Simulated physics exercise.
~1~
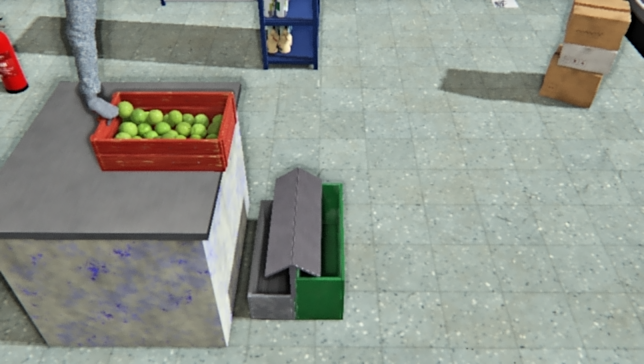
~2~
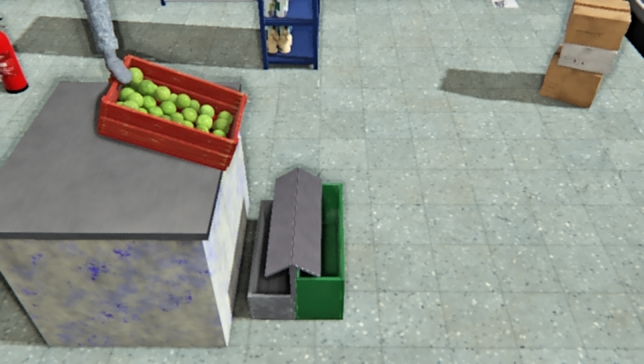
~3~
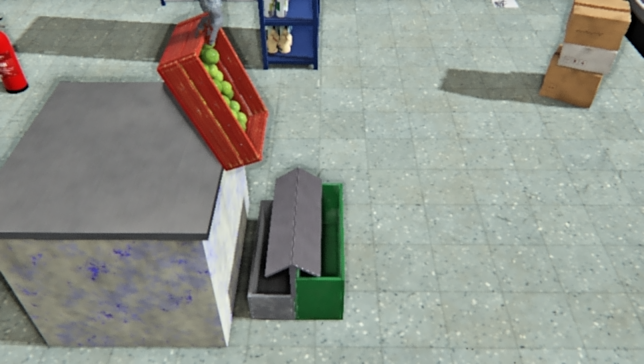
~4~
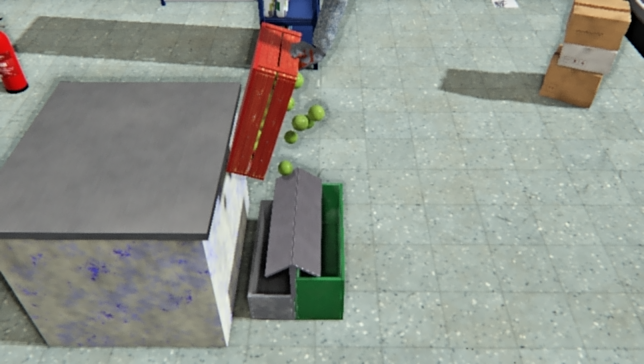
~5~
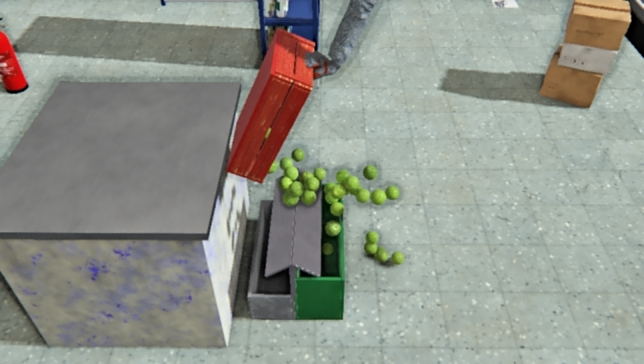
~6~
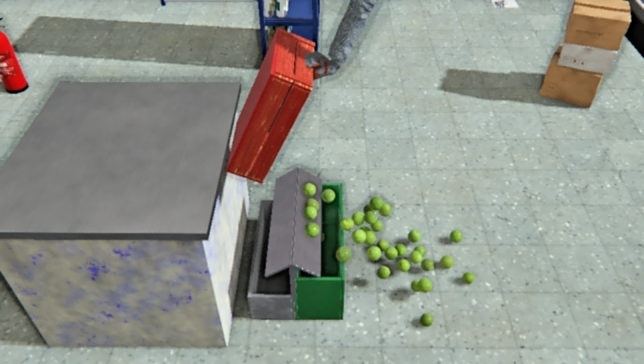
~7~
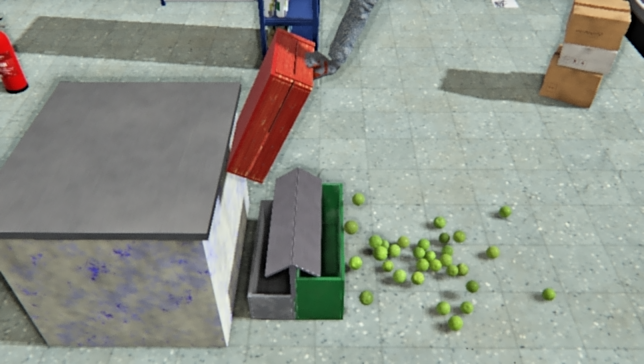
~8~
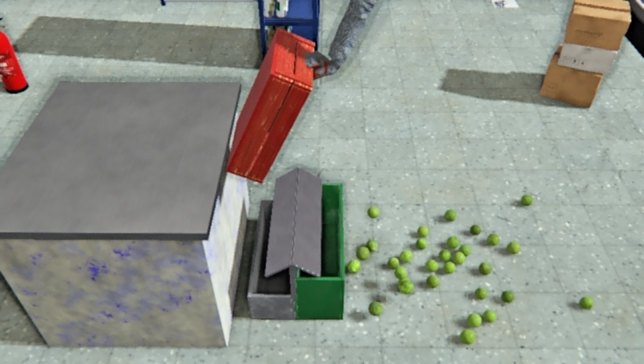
The clip opens on a red crate full of green apples sitting on a bench, with a grey bin and a green tub side by side on the floor beyond, a ridge capping the divide. A grey mechanical arm lifts the crate and swings it rightward, tipping it steadily past upright. The apples spill out in a stream, some striking the ridge and many flying over the tub. They land on the tiled floor to the right and roll farther out. Finally the crate hangs still, tipped over, with most of the apples scattered across the floor beyond the green tub.
